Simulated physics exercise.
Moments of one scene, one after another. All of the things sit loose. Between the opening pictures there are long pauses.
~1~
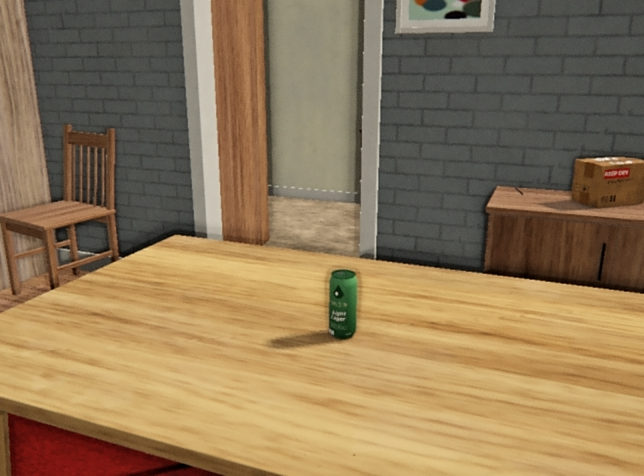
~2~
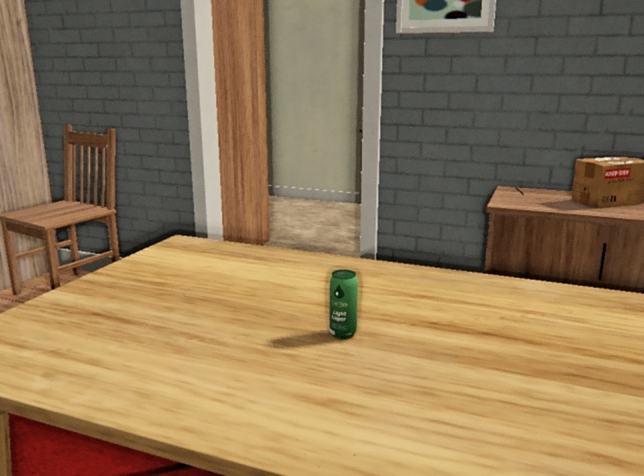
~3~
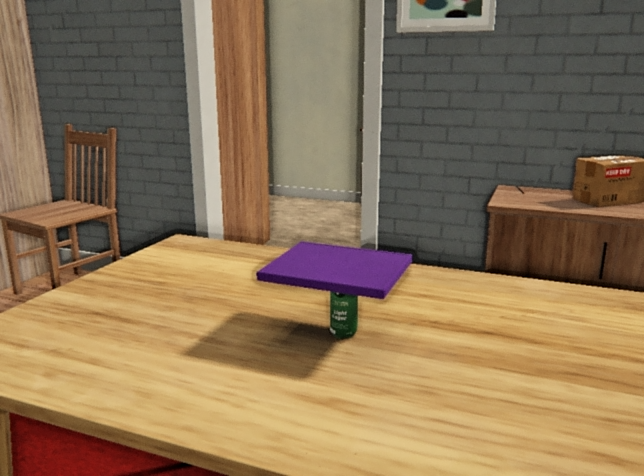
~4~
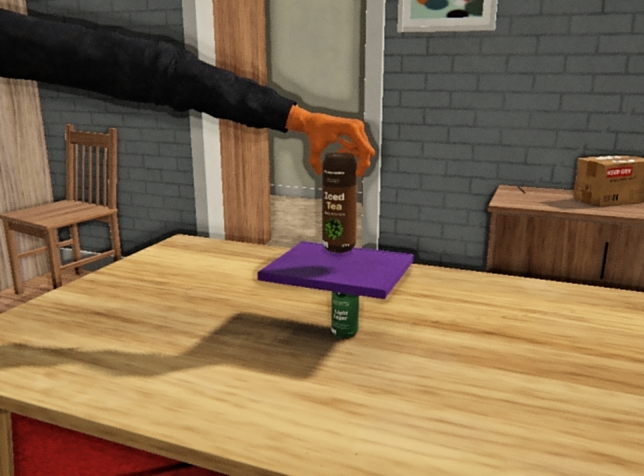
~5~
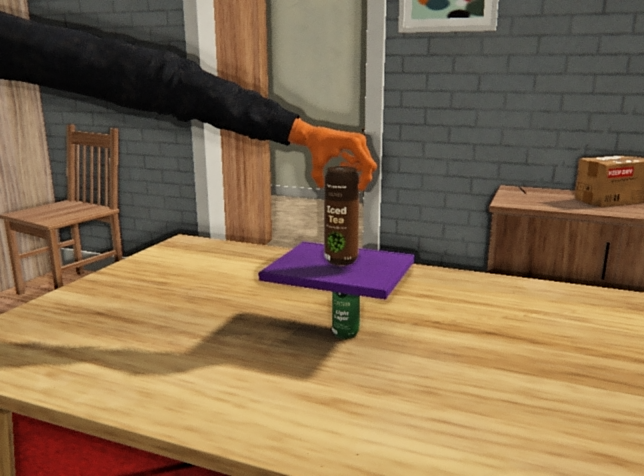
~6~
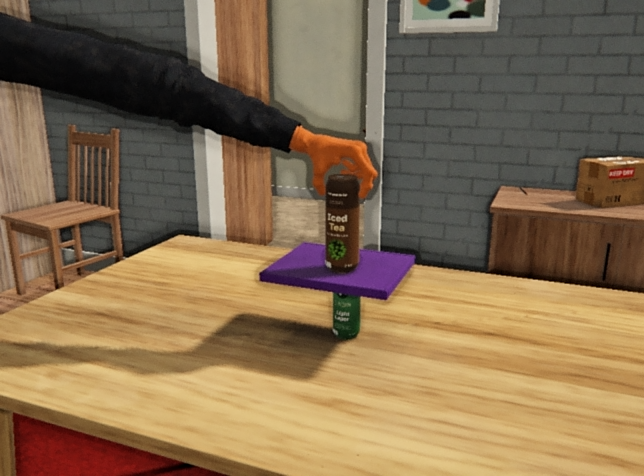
A green can stood alone on a wooden table until a purple lid appeared on top of it, then a gloved orange hand lowered a brown iced tea can onto the lid and kept holding it.
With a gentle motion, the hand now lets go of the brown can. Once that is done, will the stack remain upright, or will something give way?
Stays put.
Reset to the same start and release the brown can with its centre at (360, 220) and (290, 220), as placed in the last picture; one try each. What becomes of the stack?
Try one: The stack remains standing; try two: The stack collapses.
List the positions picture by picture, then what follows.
The last thing is not in view yet, in the first frame.
The last thing is not in view yet, in the second frame.
The last thing is not in view yet; purple lid (337, 267), in the third frame.
On its way; brown can (339, 203); purple lid (339, 267), in the fourth frame.
On its way; brown can (342, 216); purple lid (339, 267), in the fifth frame.
Set down, still held; brown can (342, 224); purple lid (340, 268), in the sixth frame.
Then, 0.40 s on from there, no change.
Then, 1.30 s on from there, brown can resting near (342, 225).
In the end, all 3 unmoved. At the end, from the last picture's camera, brown can near (342, 225). The stack holds.
